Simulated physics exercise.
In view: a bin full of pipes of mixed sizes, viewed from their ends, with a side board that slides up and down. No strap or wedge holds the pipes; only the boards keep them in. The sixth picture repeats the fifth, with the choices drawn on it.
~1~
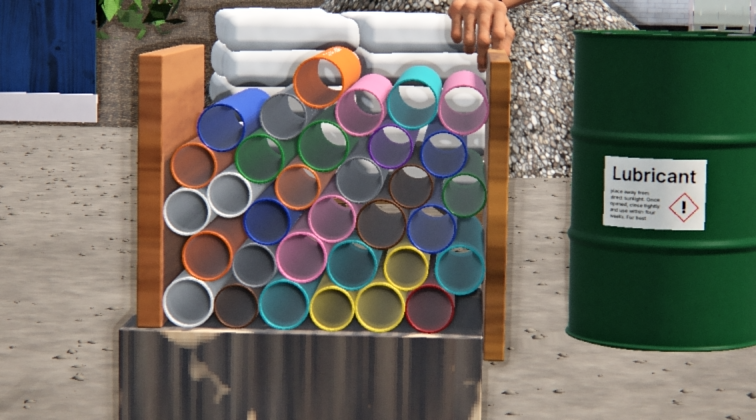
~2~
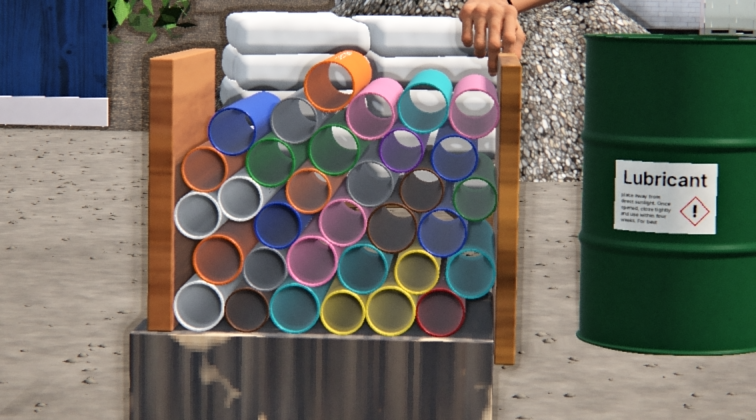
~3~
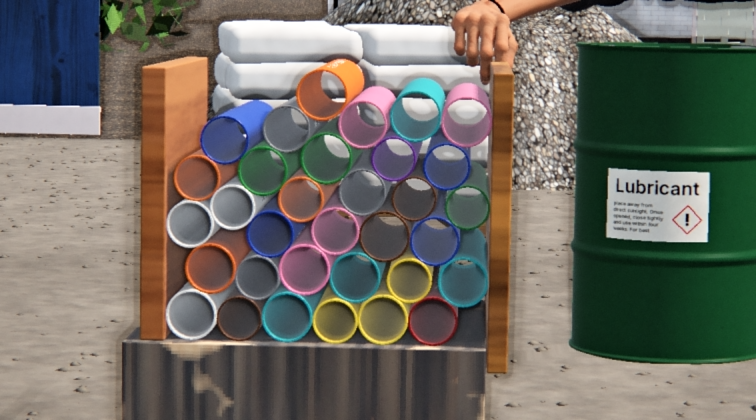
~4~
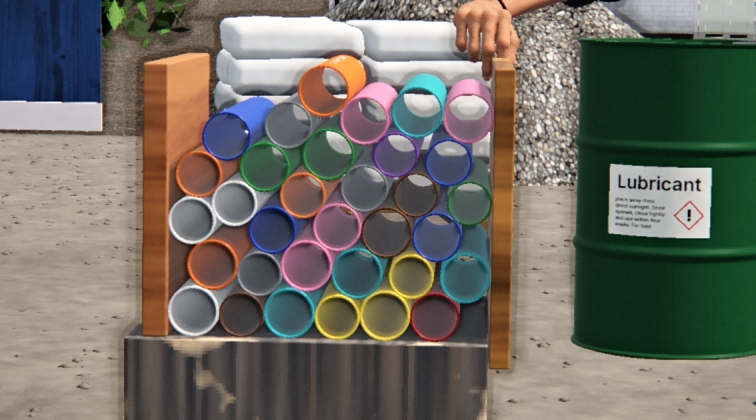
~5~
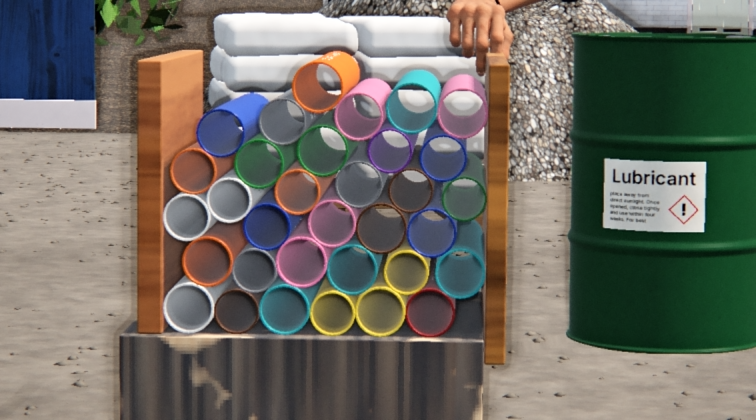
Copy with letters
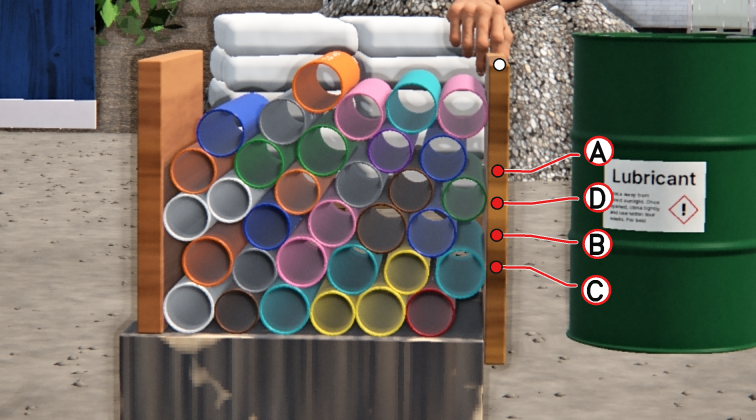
A hand rested on top of the right side board of a bin stacked with colourful pipes, beside a green lubricant barrel. The view shifted slightly, but the hand, board and pipes hardly moved.
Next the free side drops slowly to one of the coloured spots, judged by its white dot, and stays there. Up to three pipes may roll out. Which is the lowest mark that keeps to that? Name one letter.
Mark B is as low as it can go.
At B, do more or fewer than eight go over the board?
Fewer than eight.
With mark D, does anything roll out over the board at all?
Yes, at D.
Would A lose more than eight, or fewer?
Fewer than eight.
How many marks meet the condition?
The number is three.
On the marked copy, A at (498, 171); B at (497, 235); C at (496, 267); D at (497, 203); the white dot at (500, 64).
With B. Early on, top of the board (487, 140).
Further on, top of the board (486, 226).
At the end, top of the board (486, 234), one out over the board.
As for the rest, A none out over the board; C four out over the board; D one out over the board.
